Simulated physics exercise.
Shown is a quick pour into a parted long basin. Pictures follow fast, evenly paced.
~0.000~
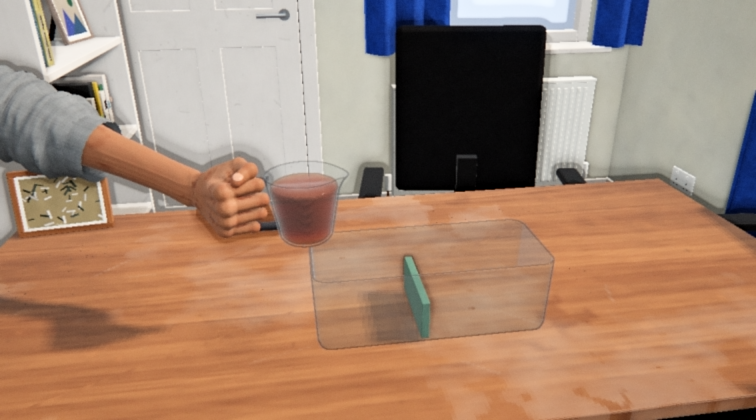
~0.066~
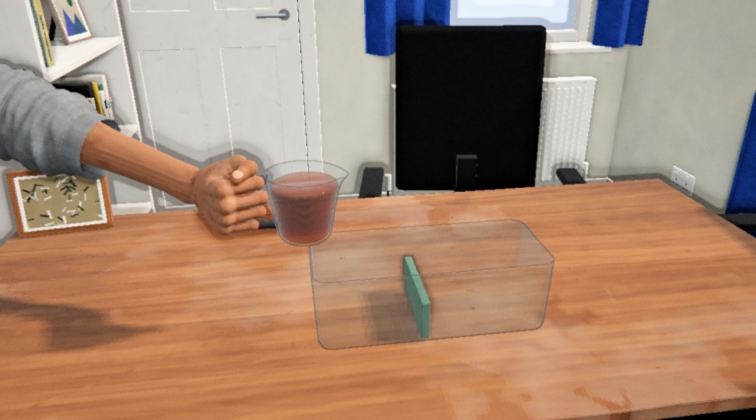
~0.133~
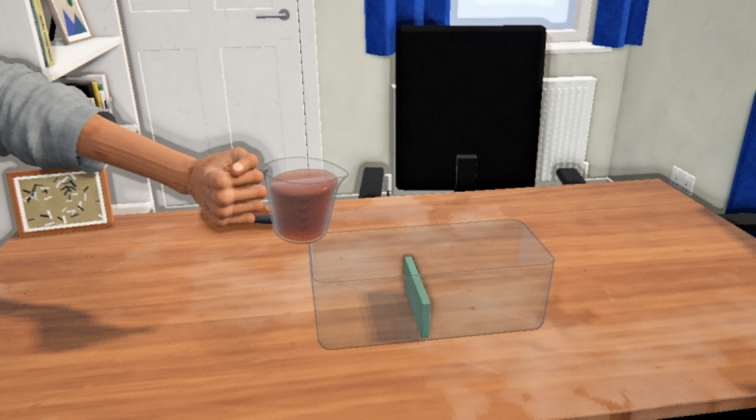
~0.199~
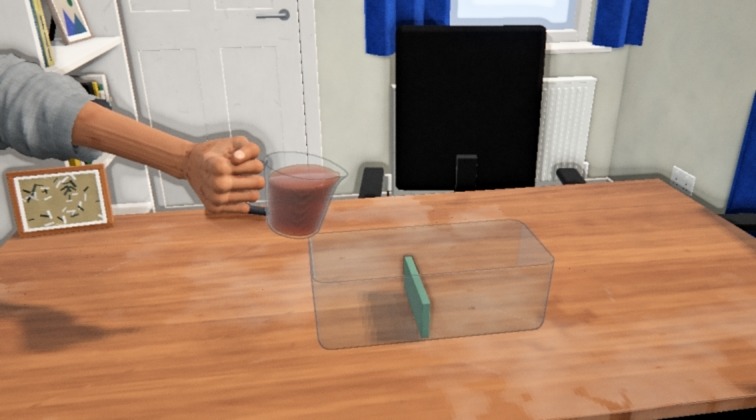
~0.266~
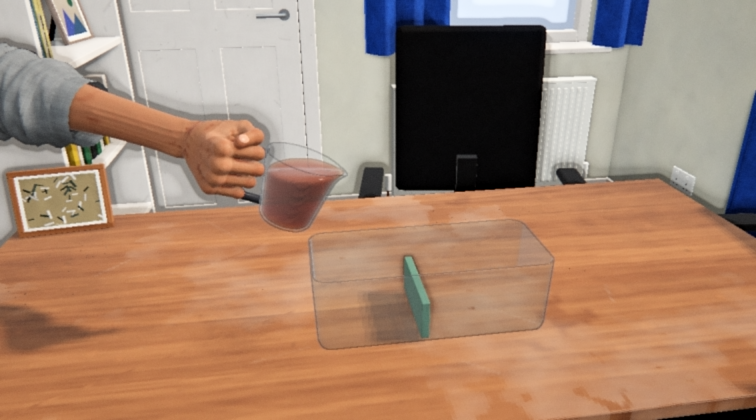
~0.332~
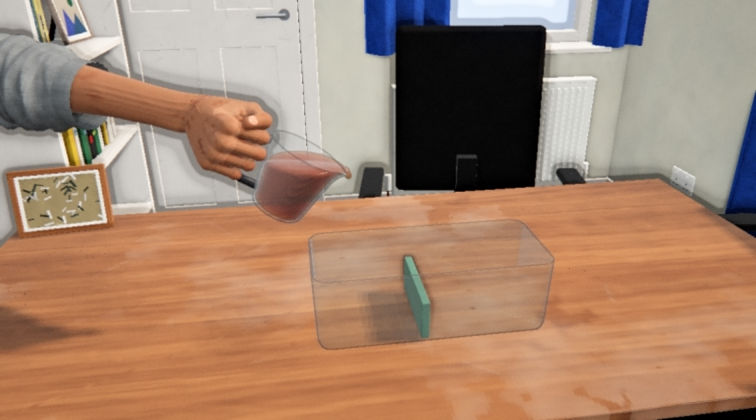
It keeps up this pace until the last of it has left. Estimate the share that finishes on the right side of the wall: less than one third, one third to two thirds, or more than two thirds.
The portion right of the wall will reach one third yet stay within two thirds.
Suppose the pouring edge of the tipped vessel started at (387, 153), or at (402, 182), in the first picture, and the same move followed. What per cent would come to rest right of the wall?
First try 95 %, second try 95 %.
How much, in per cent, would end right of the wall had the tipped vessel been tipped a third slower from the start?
It comes to 25 per cent or so.
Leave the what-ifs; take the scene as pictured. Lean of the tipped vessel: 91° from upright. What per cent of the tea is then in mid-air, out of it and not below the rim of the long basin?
About 35 per cent.
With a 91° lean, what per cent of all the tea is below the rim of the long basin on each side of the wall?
Left part: Around 20 %. Right part: Around 0 %.
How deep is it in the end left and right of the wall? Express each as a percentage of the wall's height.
Roughly 20 left of the wall, roughly 10 right of it.
After 0.66 s the tilt is 91° and 46 per cent is still to pour, 18 is left of the wall and 0 right of it.
After 0.91 s the tilt is 113° and 2 per cent is still to pour, 38 is left of the wall and 46 right of it.
After 1.16 s the tilt is 113° and 0 per cent is still to pour, 47 is left of the wall and 52 right of it.
After 1.44 s the tilt is 113° and 0 per cent is still to pour, 47 is left of the wall and 52 right of it.
In the end 47 per cent lies left of the wall, 52 right of it and 1 outside.
